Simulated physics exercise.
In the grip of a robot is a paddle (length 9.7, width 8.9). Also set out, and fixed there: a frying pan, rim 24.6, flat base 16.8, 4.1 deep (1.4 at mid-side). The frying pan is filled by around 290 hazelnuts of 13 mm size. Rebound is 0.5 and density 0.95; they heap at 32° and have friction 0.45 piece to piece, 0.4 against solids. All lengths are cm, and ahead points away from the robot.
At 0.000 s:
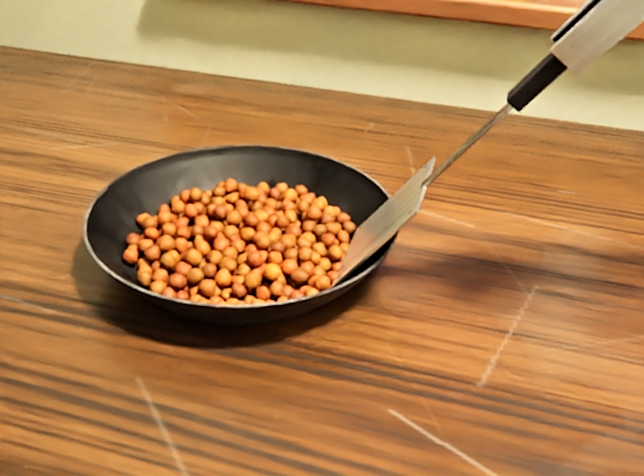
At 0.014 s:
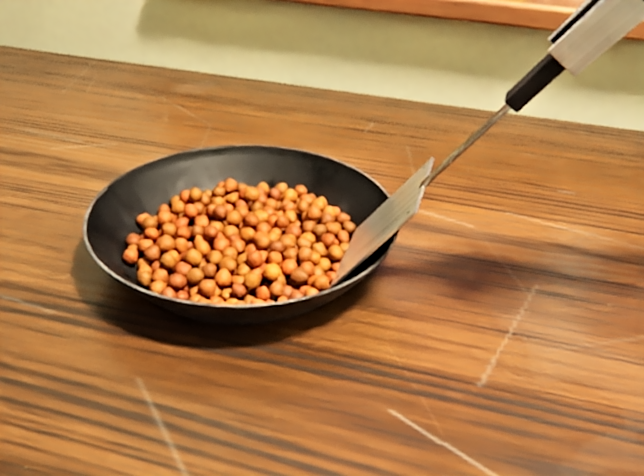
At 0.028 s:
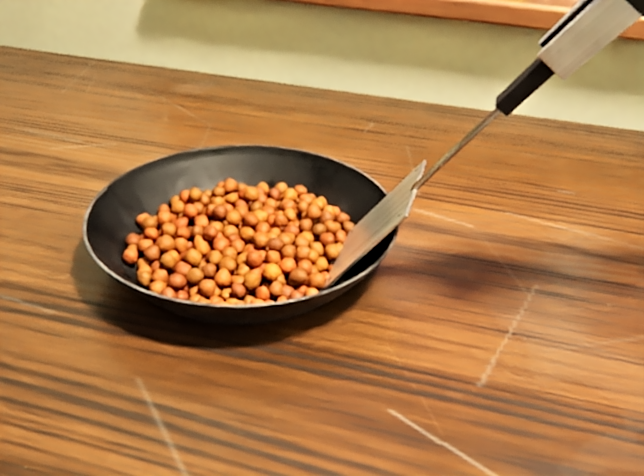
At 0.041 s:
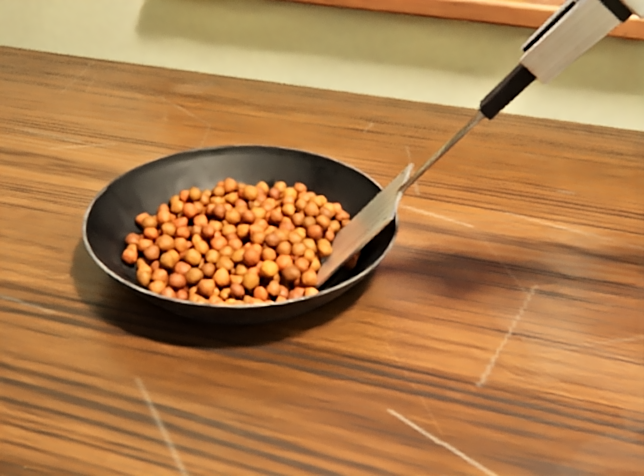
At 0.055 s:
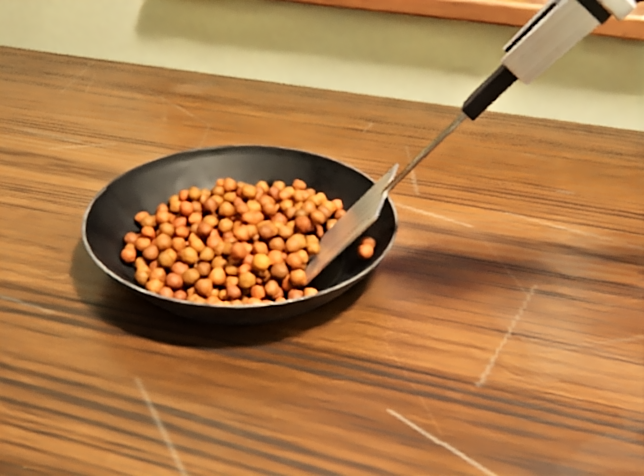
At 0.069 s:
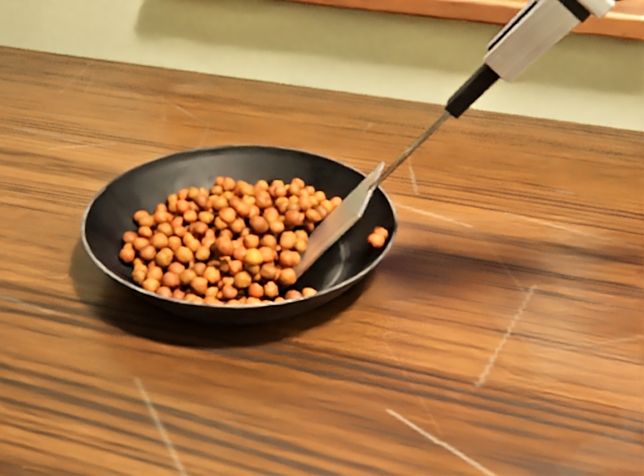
A robot arm holding a flat metal paddle pushed into a heap of round brown nuts in a black frying pan, moving them slightly left and leaving a few behind on the right.
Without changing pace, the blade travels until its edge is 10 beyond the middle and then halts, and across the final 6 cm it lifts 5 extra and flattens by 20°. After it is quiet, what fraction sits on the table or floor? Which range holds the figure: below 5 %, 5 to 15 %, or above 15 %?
The figure lies above 15 %.
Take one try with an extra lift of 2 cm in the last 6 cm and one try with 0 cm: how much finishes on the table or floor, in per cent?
Close to 45 and 40 percent respectively.
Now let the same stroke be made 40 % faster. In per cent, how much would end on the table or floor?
The share on the table or floor would be about 40 percent.
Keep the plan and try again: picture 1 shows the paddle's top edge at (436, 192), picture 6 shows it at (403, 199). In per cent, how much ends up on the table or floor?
It works out to about 25 %, more or less.
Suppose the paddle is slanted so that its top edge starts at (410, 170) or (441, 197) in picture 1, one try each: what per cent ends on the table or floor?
Close to 40 and 35 percent respectively.
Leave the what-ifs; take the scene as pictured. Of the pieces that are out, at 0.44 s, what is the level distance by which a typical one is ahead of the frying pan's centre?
Roughly 24 centimetres ahead.
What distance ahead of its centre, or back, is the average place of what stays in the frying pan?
The balance point lies close to 2.5 cm ahead.
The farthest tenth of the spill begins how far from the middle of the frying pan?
Roughly 65 cm.
After 0.14 s, sloping 54°, highest piece 12 above the table; 287 in the frying pan, 3 on the blade or in flight.
After 0.20 s, sloping 48°, highest piece 13 above the table; 287 in the frying pan, 3 on the blade or in flight.
After 0.44 s, sloping 34°, highest piece 14 above the table; 173 in the frying pan, 57 on the table or floor, 60 on the blade or in flight.
After 1.49 s, sloping 34°, highest piece 3 above the table; 173 in the frying pan, 117 on the table or floor.
In the end, 173 in the frying pan, 117 on the table or floor. That is 40 % on the table or floor.
